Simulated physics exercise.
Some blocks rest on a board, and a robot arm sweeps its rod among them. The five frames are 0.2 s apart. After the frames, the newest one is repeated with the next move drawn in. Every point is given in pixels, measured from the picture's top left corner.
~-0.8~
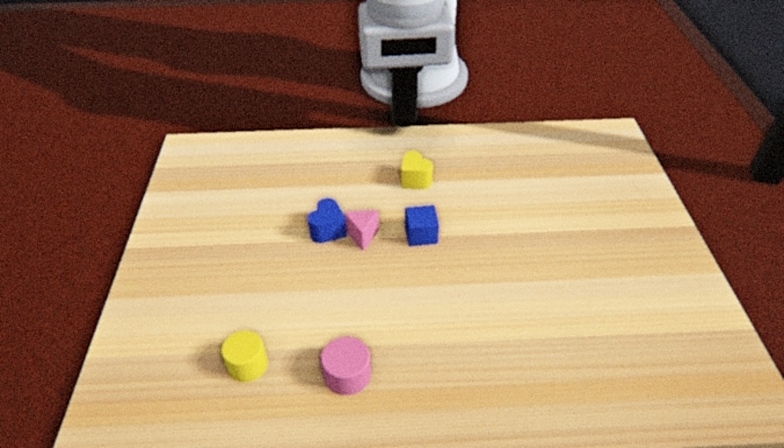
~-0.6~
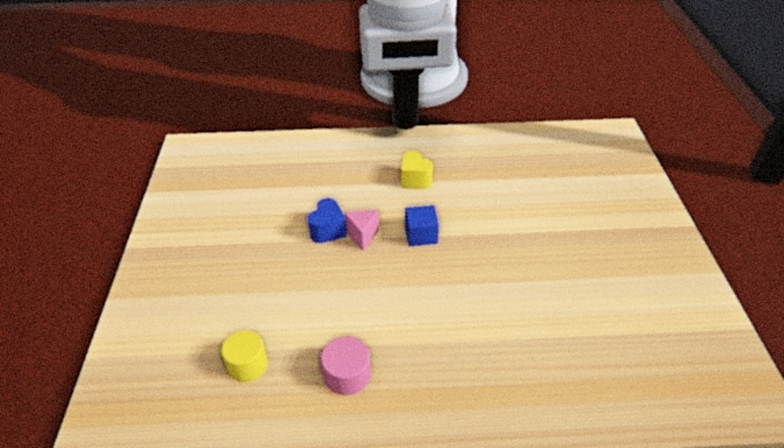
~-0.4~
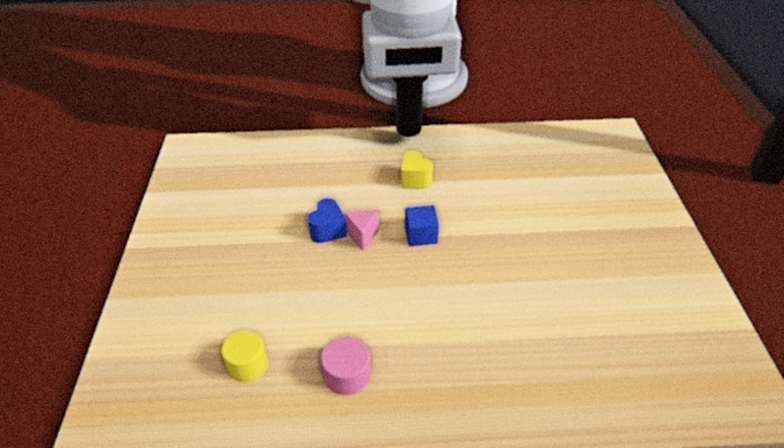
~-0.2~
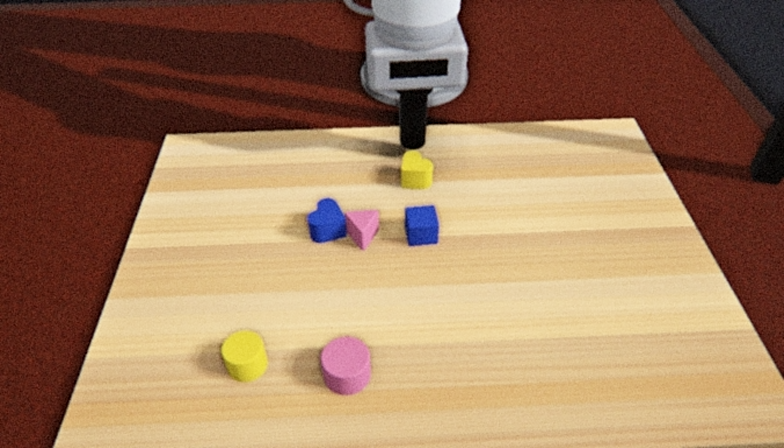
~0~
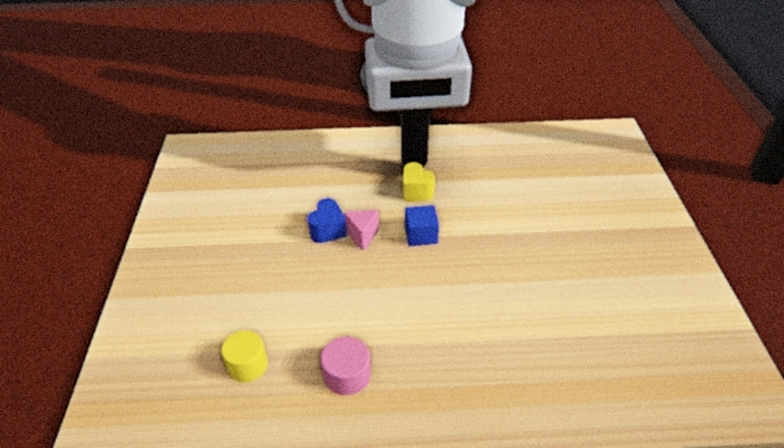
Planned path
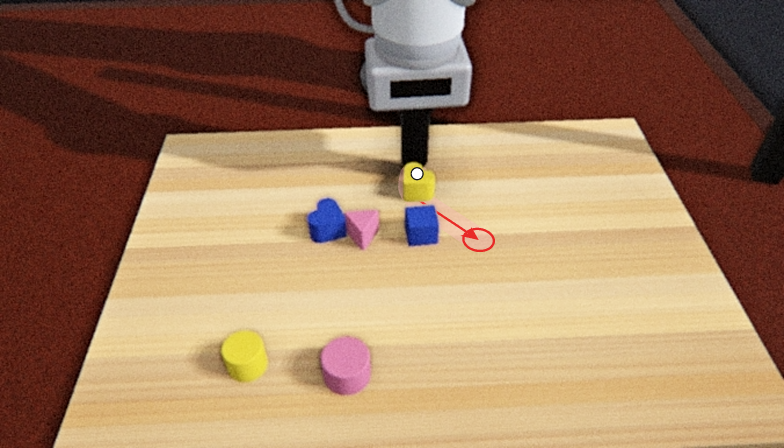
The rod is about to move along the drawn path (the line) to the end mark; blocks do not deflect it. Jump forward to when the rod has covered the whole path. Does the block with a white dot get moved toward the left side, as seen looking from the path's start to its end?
Short answer: No.
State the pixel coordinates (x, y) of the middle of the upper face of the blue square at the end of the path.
It should be at about (427, 247).
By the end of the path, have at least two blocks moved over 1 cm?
It seems so.
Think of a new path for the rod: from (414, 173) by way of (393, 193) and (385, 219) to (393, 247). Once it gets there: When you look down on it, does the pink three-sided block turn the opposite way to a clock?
My answer is no.
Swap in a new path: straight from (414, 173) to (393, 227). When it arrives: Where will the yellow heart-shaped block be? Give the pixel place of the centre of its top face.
Put as a pixel place, it's (422, 207).
Path on the board, from (414, 173) by way of (417, 198) and (446, 218) to (479, 240); the dot is on the yellow heart-shaped block.
On the path given first. One third of the way, rod (419, 189); yellow heart-shaped block (425, 201); blue square (424, 223).
Two thirds of the way, rod (448, 208); yellow heart-shaped block (444, 223), turned 20° clockwise; blue square (426, 242), turned 25° clockwise.
At the end, rod (480, 229); pink three-sided block in place; yellow heart-shaped block (461, 240), turned 75° clockwise; blue square (427, 247), turned 55° clockwise.
